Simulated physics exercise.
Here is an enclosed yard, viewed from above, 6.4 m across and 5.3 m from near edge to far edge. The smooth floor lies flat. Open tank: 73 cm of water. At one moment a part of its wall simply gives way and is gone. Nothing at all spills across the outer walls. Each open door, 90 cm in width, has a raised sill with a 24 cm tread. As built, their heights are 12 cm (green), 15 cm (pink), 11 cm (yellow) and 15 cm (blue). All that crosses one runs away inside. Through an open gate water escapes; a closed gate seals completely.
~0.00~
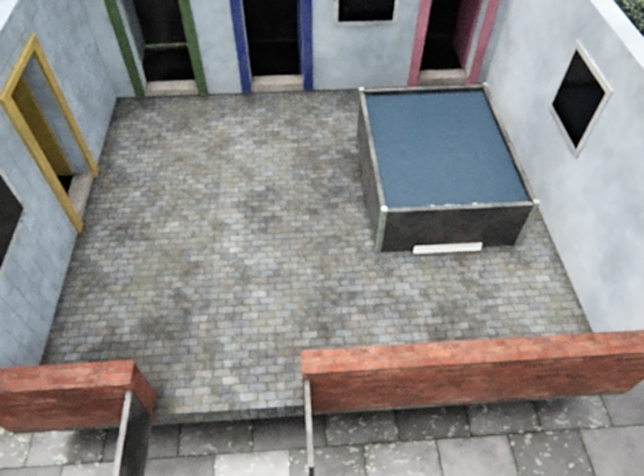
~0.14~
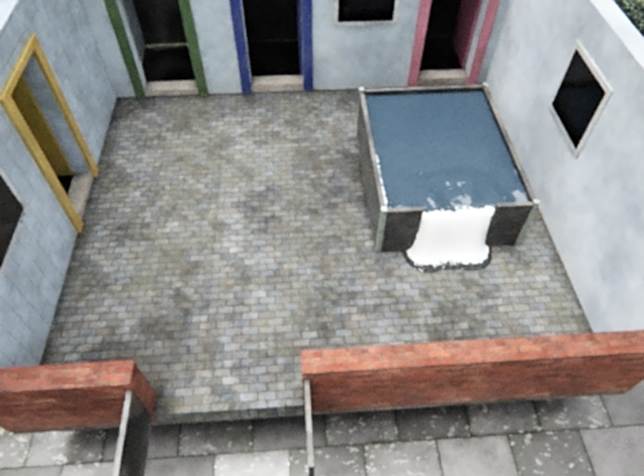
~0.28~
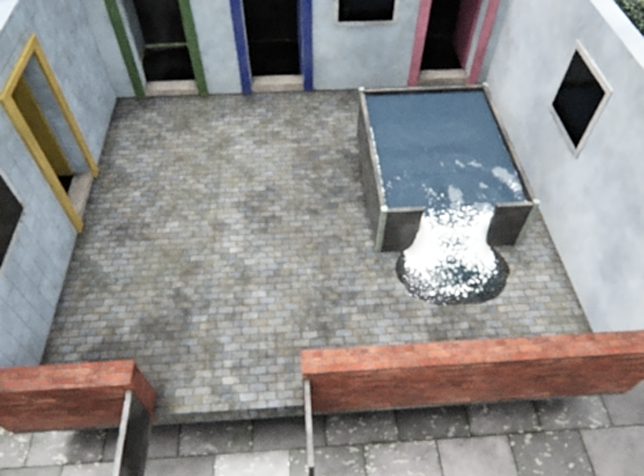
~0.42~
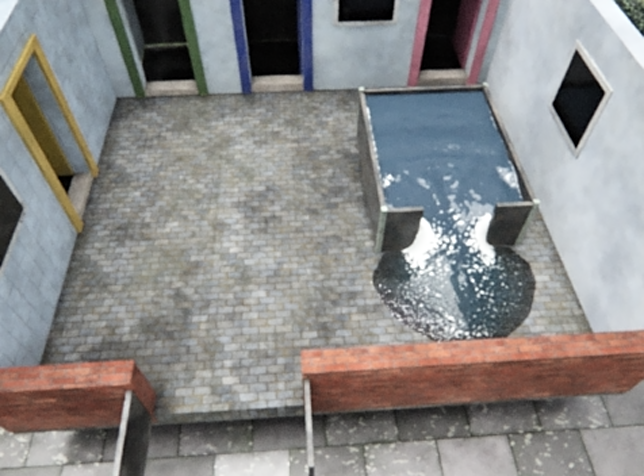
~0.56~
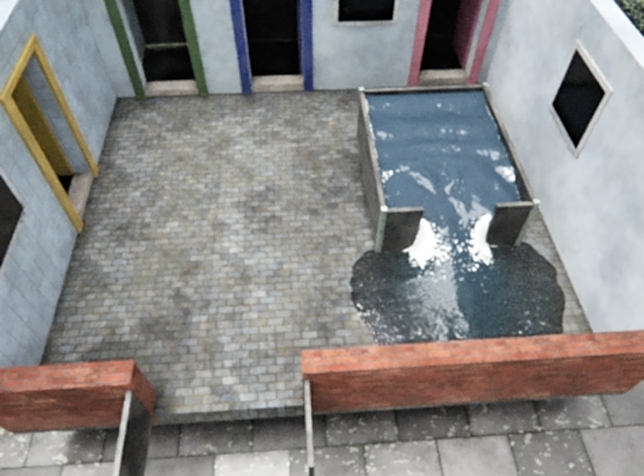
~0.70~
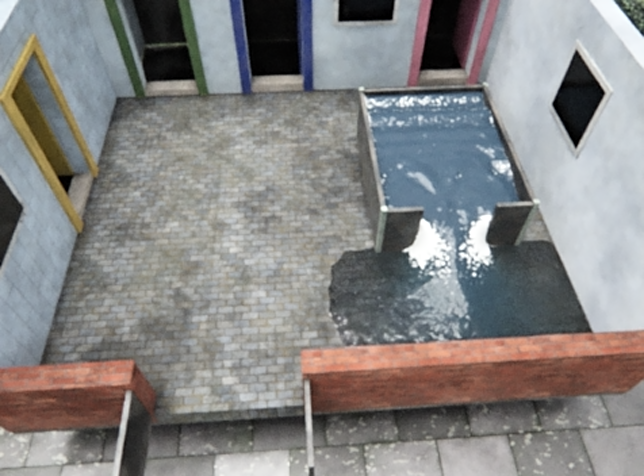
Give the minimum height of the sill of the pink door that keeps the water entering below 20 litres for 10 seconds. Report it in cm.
Minimum height: About 15.5 cm.
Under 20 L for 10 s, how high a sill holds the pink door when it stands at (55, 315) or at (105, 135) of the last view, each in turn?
About 13.5 and 10.0 cm.
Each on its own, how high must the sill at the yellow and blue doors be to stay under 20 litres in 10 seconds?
Roughly 5.5 cm for the yellow door and roughly 7.5 cm for the blue door.
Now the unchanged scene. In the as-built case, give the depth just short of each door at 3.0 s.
Door by door in centimetres - green 0, pink 0, yellow 0, blue 0.
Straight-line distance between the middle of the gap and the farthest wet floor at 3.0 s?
5.2 m.
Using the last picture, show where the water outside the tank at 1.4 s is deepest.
(600, 364).
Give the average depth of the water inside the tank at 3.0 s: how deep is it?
Near 38 cm, averaged.
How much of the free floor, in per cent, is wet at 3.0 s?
Close to 45 per cent of it is wet.
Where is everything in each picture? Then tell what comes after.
In the first frame, the open tank at (439, 146) is whole and still, 73 cm deep; the pink door at (453, 32) is dry.
In the second frame, water pours out at (451, 232) and has run 0.3 m, to (424, 268); about 11 cm deep outside, 73 cm at the back.
In the third frame, water pours out at (450, 234) and has run 0.8 m, to (441, 299); about 12 cm deep outside, 73 cm at the back.
In the fourth frame, water pours out at (450, 235) and has run 1.4 m, to a hidden place; about 8 cm deep outside, 73 cm at the back.
In the fifth frame, the front is at a hidden place, 1.8 m from the gap at (450, 234); 3.4 m2 of floor is wet, 72 cm left at the back.
In the sixth frame, the front is at a hidden place, 1.9 m from the gap at (450, 234); 4.4 m2 of floor is wet, 66 cm left at the back; 3.6 m in a straight line remain to the pink door at (453, 32).
After 1.4 s water covers 20 % of the floor, deepest (55 cm) near (600, 364); it has not reached the pink door.
After 3.0 s water covers 45 % of the floor, deepest (32 cm) near (491, 371); it has not reached the pink door.
After 10.0 s water covers 95 % of the floor, deepest (14 cm) near (93, 183); 10 cm at the pink door, 22 litres in over its 15 cm sill.
At the pink door as built, the water arrived by 3.4 s and peaked near 17 cm at 4.2 s.
With a sill of 13.5 cm, 33 litres would have come in within the 10 s; with 18 cm, 9 litres. So under 20 litres takes about 15.5 cm.
